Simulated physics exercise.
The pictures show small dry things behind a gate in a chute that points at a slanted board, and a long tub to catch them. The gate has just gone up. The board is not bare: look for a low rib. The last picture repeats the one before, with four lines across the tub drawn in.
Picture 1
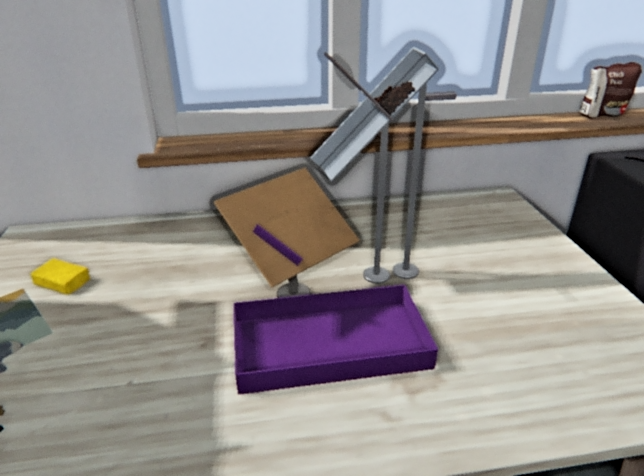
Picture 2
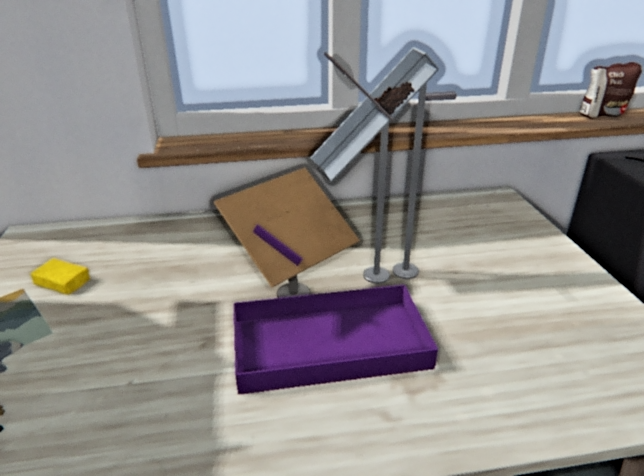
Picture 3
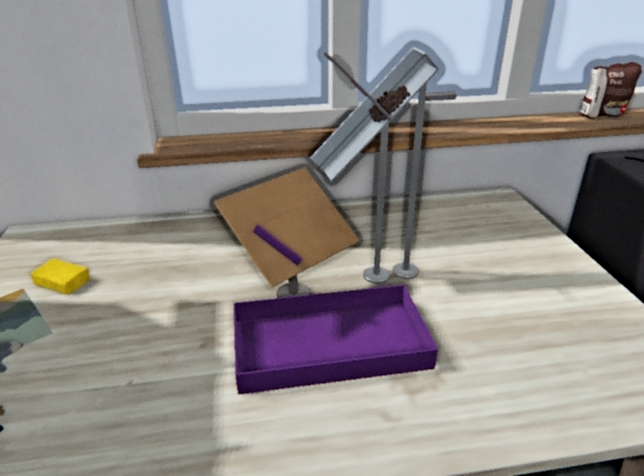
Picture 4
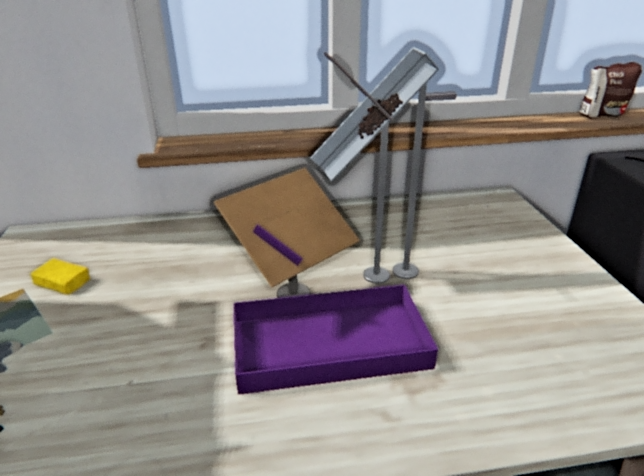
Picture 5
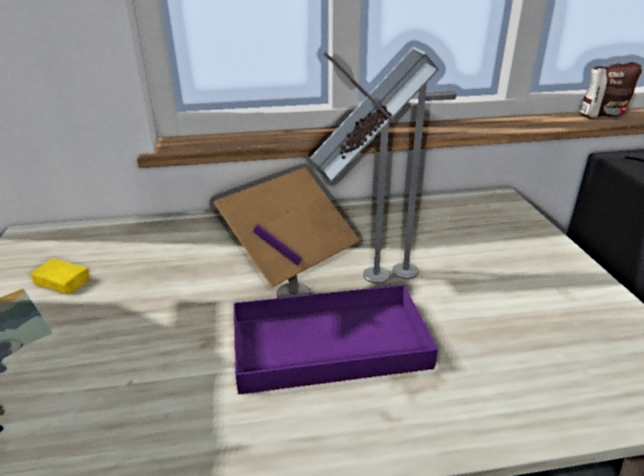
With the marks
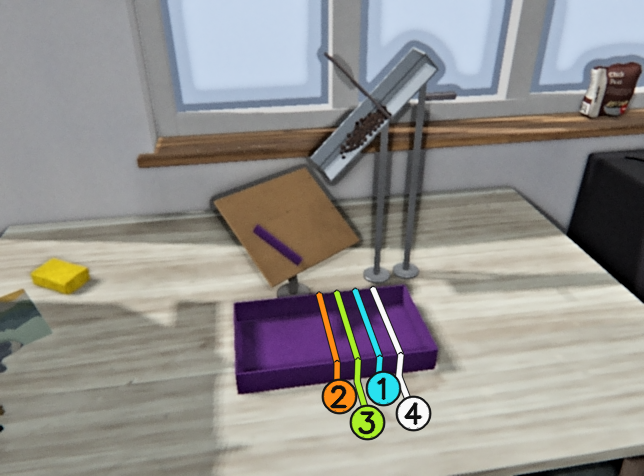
Small brown berries slide down and leftward along a sloping metal chute, gradually spreading out.
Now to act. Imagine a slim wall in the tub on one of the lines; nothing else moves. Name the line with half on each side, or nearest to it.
Best: 3.
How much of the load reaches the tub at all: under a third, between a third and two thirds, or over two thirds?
It is over two thirds.
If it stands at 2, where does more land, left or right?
More lands on the right.
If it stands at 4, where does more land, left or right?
Left.
On the marked copy, line 1 crosses the front rim at (379, 356); line 2 crosses the front rim at (336, 362); line 3 crosses the front rim at (357, 359); line 4 crosses the front rim at (400, 354).
Choosing 1, of what is caught, almost all on the left of the divider, about a tenth on the right.
Choosing 2, of what is caught, about a tenth on the left of the divider, almost all on the right.
Choosing 3, of what is caught, roughly two thirds on the left of the divider, roughly a quarter on the right.
Choosing 4, of what is caught, almost all on the left of the divider, just a few on the right.
